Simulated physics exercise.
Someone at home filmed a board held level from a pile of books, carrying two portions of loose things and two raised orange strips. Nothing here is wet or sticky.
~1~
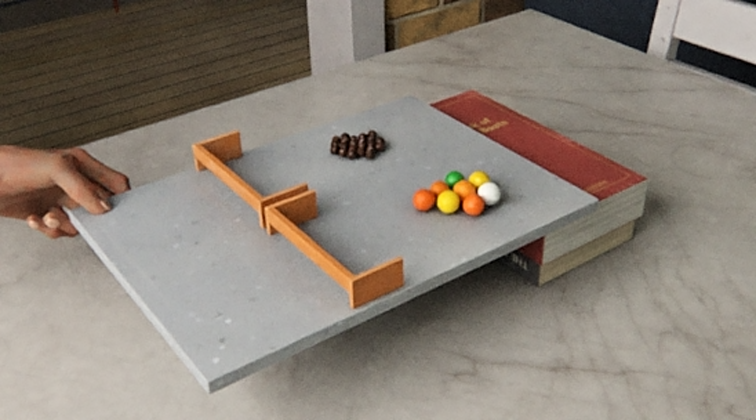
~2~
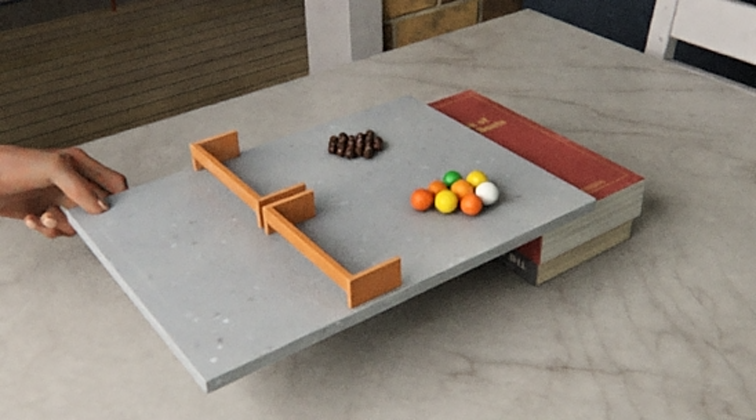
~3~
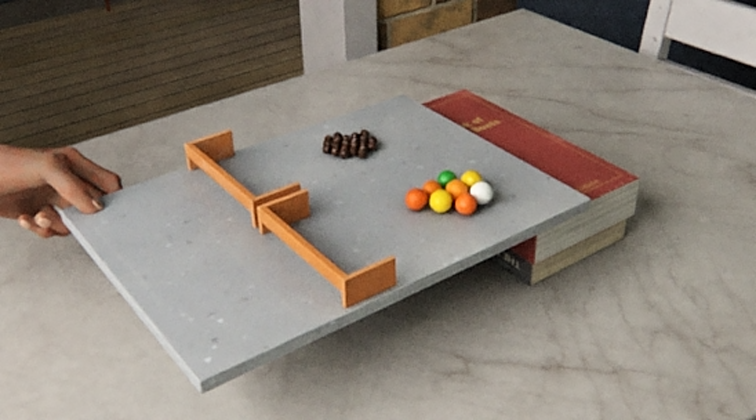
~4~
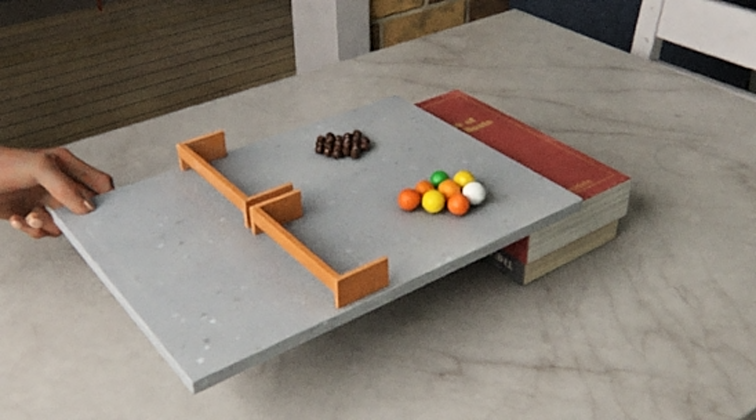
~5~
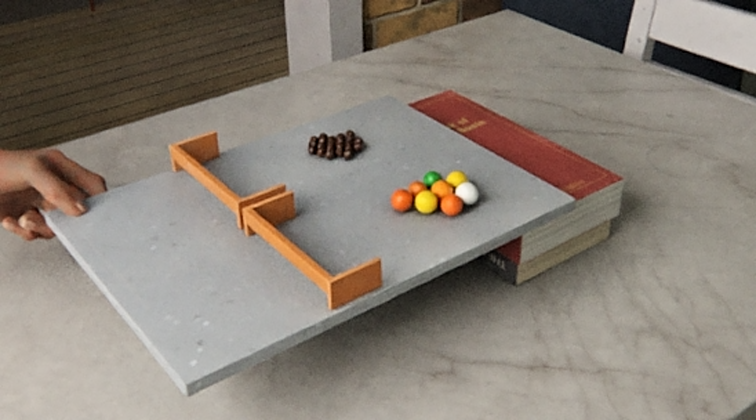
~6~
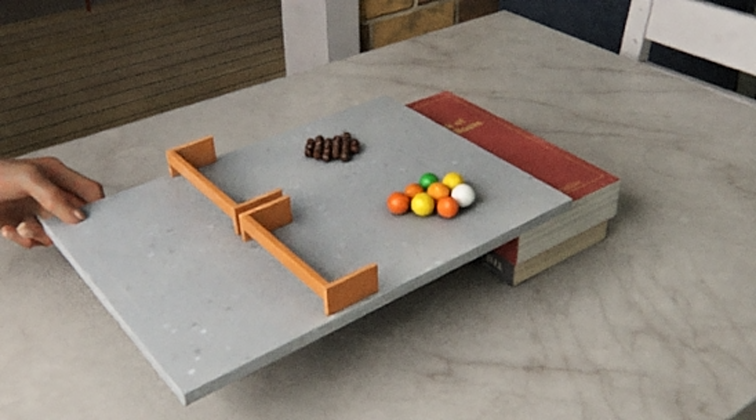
A hand holding one end of a gray board level, then lowering it slightly, with gumballs and chocolate balls staying still.
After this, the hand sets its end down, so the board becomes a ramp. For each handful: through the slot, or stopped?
The nearer handful is blocked; the farther handful makes it out.
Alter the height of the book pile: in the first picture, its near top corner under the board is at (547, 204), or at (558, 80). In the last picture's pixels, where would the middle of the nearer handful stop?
The middle ends up around (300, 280) the first time and around (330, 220) the second time.
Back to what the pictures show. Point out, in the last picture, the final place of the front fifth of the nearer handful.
Look near (292, 289) in the last frame.
Then, 0.27 s past the last view, board sloping at 8°; nearer handful on its way down; farther handful where it was.
Then, 0.56 s past the last view, board resting at 12°; nearer handful on its way down; farther handful on its way down.
Then, 0.90 s past the last view, board resting at 13°; nearer handful has reached its gate; farther handful all past its gate.
Finally, board resting at 13°; nearer handful gathered behind its gate; farther handful all past its gate.
